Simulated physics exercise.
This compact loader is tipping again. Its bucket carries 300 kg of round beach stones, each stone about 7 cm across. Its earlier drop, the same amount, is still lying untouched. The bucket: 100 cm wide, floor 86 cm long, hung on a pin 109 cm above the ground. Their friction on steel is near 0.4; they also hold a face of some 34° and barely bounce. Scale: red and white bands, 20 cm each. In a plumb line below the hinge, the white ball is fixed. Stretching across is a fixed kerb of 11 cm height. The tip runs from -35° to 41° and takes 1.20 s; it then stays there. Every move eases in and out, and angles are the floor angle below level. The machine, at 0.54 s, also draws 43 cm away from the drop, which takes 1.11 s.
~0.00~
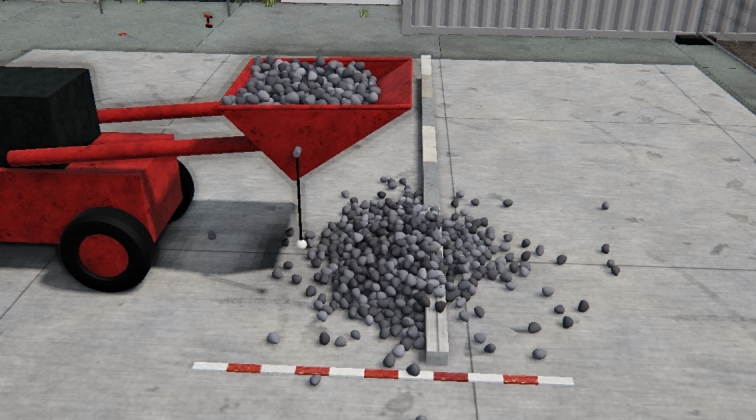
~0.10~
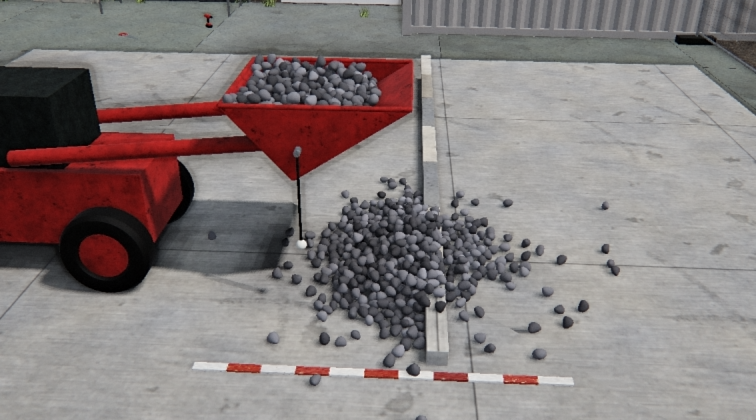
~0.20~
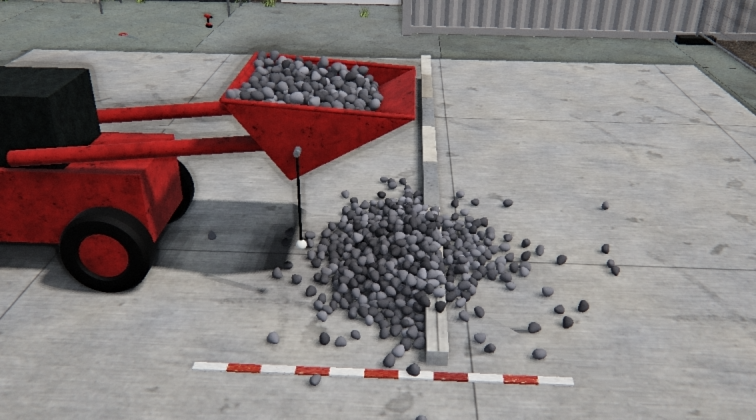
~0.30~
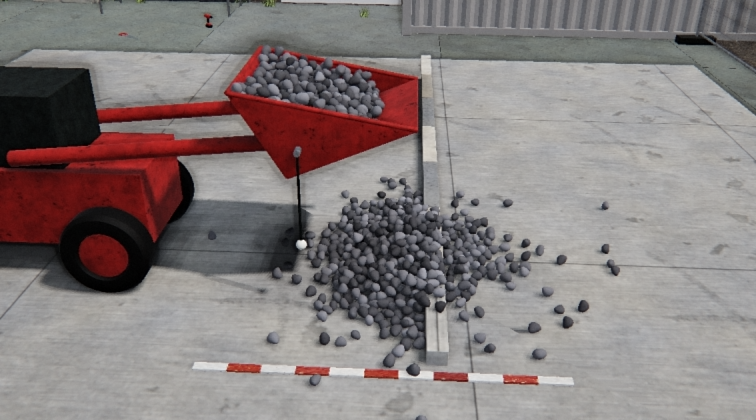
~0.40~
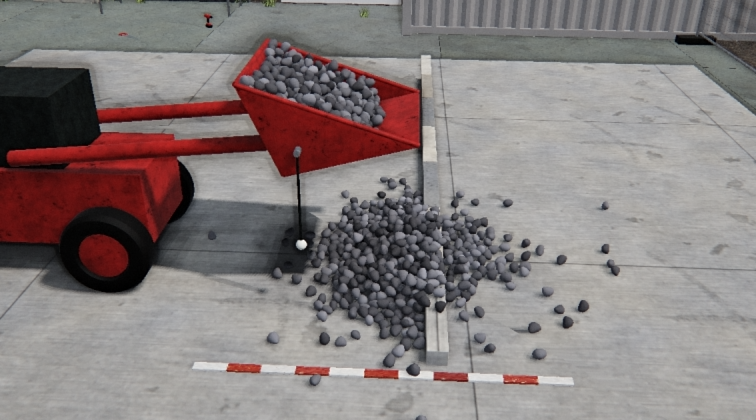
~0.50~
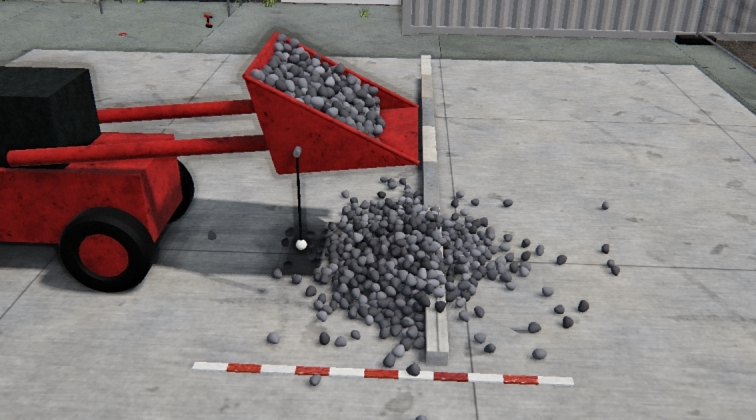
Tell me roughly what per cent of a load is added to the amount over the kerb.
Roughly 6 per cent of a load is added.
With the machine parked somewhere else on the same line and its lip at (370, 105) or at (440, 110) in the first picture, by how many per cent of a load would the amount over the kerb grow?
0 % and 20 %.
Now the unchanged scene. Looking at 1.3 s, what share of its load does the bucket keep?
Roughly 25 per cent remains inside.
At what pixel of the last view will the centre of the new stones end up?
Roughly pixel (364, 243) in the last view.
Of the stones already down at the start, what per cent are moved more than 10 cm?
I'd say roughly 20 per cent of them.
After 0.9 s the floor is at 29°; in per cent of one load, 96 in the bucket, 86 on this side of the kerb, 18 over the kerb; the foremost stones are at (590, 270).
After 1.3 s the floor is at 41°; in per cent of one load, 25 in the bucket, 157 on this side of the kerb, 18 over the kerb; the foremost stones are at (590, 270).
After 2.1 s the floor is at 41°; in per cent of one load, 0 in the bucket, 177 on this side of the kerb, 23 over the kerb; the foremost stones are at (590, 270).
After 4.6 s the floor is at 41°; in per cent of one load, 0 in the bucket, 177 on this side of the kerb, 23 over the kerb; the foremost stones are at (590, 270). Net gain over the kerb, 6.
